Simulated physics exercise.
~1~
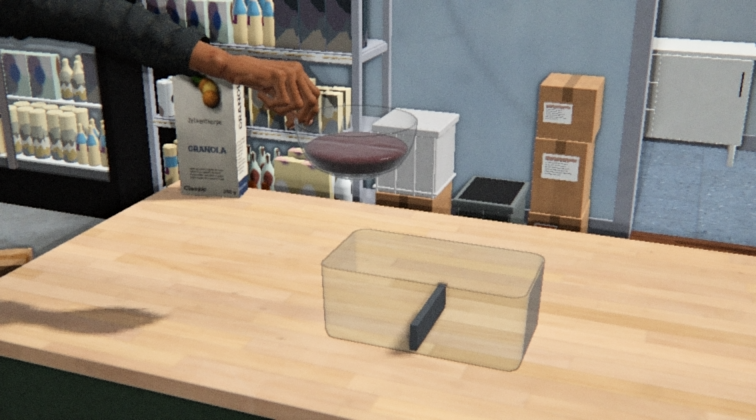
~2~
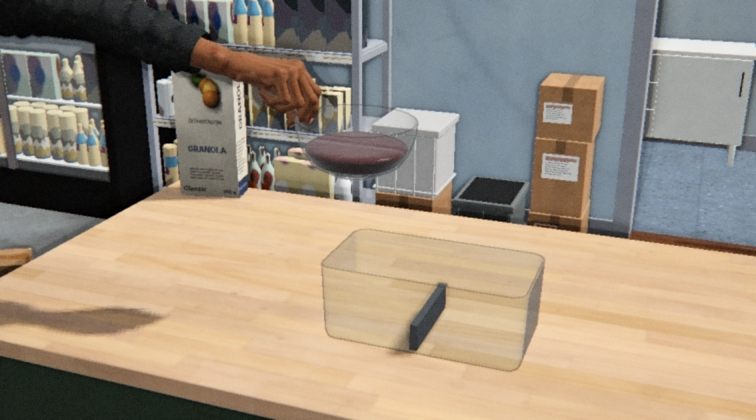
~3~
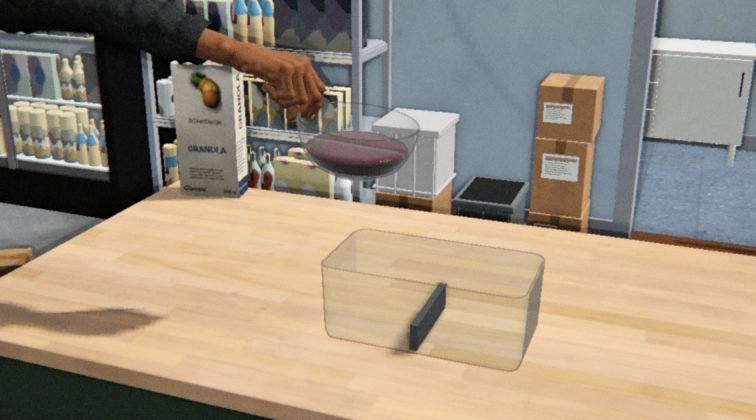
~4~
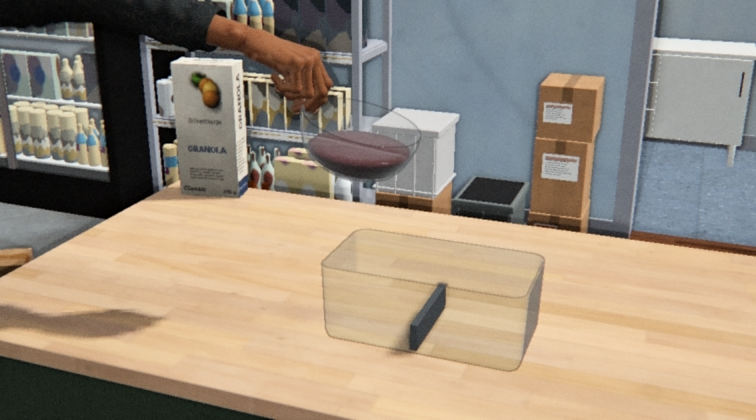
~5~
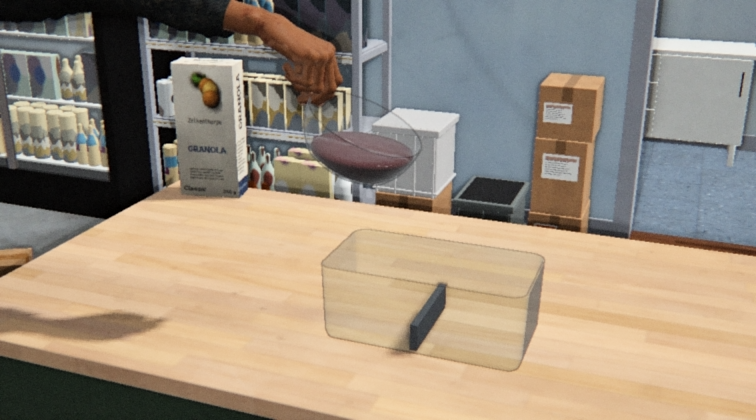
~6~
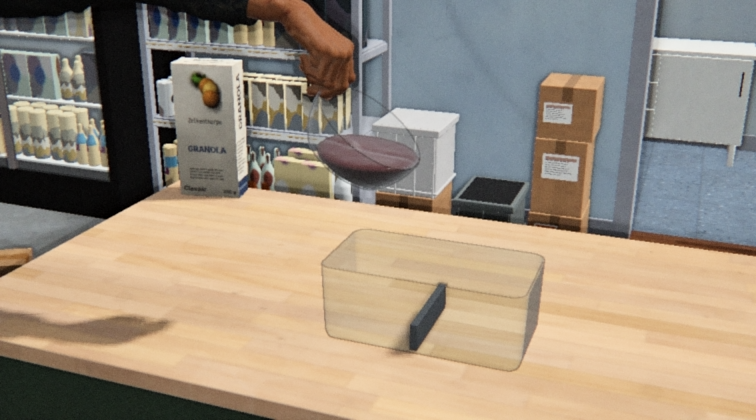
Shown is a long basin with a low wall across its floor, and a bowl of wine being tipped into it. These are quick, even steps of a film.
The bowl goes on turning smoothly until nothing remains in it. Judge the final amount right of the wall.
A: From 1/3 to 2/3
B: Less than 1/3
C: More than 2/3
From 1/3 to 2/3 (A).
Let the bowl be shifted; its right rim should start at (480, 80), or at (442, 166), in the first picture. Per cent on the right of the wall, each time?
It would come to near 70 per cent, and then near 75 per cent.
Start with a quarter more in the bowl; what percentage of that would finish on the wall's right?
My estimate is about 60 percent.
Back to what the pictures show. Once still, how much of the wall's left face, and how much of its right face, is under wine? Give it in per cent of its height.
I'd say close to 30 per cent on the left side and 30 on the right.
A moment on, the bowl is tipped on its side and 16 per cent is still to pour, 2 is left of the wall and 37 right of it.
Next, the bowl is tipped right over and 1 per cent is still to pour, 36 is left of the wall and 58 right of it.
Then the bowl is tipped right over and 0 per cent is still to pour, 42 is left of the wall and 56 right of it.
Later the bowl is tipped right over and 0 per cent is still to pour, 42 is left of the wall and 56 right of it.
At rest 42 per cent lies left of the wall, 56 right of it and 2 outside.
